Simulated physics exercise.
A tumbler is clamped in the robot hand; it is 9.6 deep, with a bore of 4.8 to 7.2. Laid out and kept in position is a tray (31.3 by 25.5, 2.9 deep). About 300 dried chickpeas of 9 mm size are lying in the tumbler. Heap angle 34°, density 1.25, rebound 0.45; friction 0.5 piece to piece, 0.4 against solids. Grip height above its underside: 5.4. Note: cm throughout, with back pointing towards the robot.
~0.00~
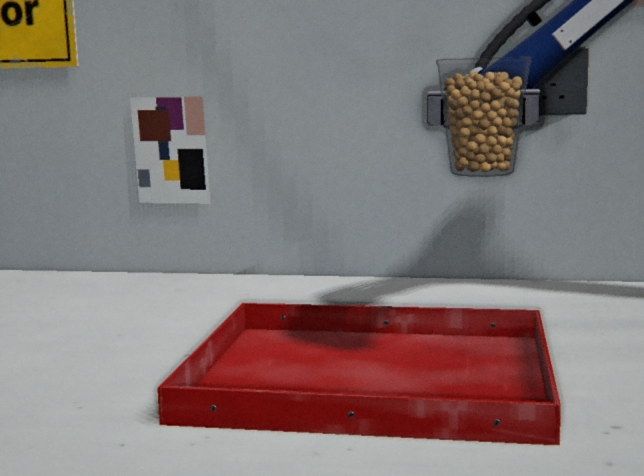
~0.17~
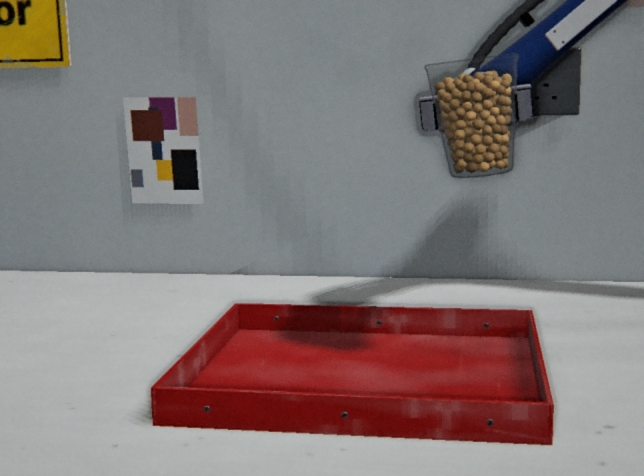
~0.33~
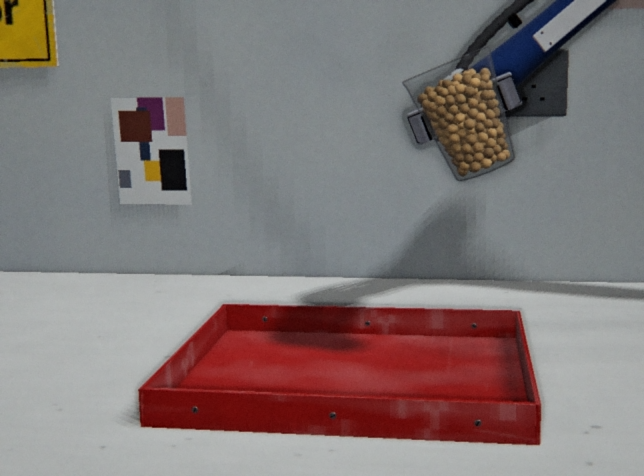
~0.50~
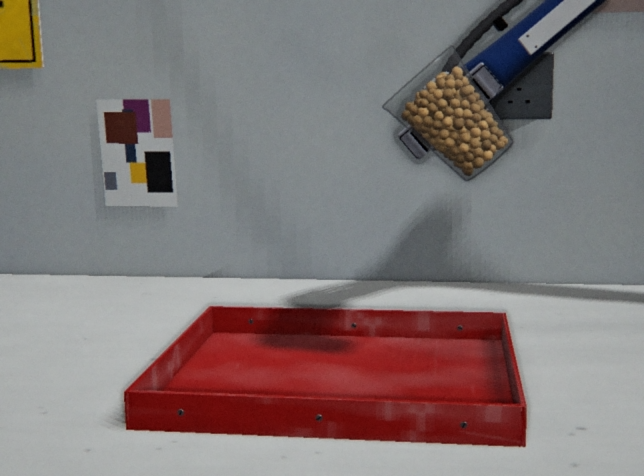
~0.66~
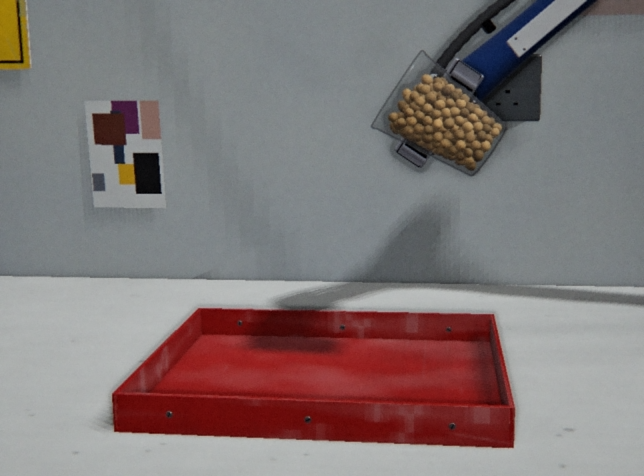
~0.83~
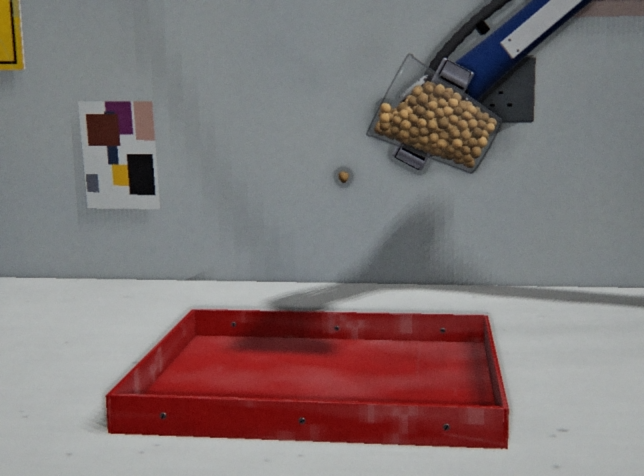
To begin with, a clear tumbler full of dried chickpeas is held upright by a robot hand above and behind a red tray. The hand tilts the tumbler steeply to the left while the view drifts slightly, and the chickpeas shift toward its rim until a single one drops out into the air.
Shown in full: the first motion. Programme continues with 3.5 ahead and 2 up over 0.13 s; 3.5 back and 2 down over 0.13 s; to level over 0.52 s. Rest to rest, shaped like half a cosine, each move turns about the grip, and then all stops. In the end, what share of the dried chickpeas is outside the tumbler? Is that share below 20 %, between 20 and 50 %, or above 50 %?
The share is between 20 and 50 %.
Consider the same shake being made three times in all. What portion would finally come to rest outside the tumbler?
About 55 per cent in that case.
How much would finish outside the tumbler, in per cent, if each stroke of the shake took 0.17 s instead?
In that case around 10 per cent.
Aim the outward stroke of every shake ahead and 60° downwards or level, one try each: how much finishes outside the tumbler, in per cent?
First try some 0 %, second try some 20 %.
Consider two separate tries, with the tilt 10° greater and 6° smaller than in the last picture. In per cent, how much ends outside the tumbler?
About 45 and 20 %.
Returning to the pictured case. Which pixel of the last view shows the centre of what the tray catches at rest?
Near pixel (299, 372).
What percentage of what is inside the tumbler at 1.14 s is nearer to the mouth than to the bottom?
Near 50 in a hundred.
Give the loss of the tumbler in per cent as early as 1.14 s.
Share gone: Around 25 %.
By 1.14 s, tilted 60° forward, highest piece 26 above the table; 220 in the tumbler, 1 in the tray, 77 in flight or on a rim.
By 1.45 s, tilted 13° forward, highest piece 28 above the table; 215 in the tumbler, 82 in the tray, 1 in flight or on a rim.
By 1.81 s, level, highest piece 28 above the table; 215 in the tumbler, 83 in the tray.
By 2.86 s, level, highest piece 28 above the table; 215 in the tumbler, 83 in the tray.
Final count, 215 in the tumbler, 83 in the tray. That is 28 % outside the tumbler.
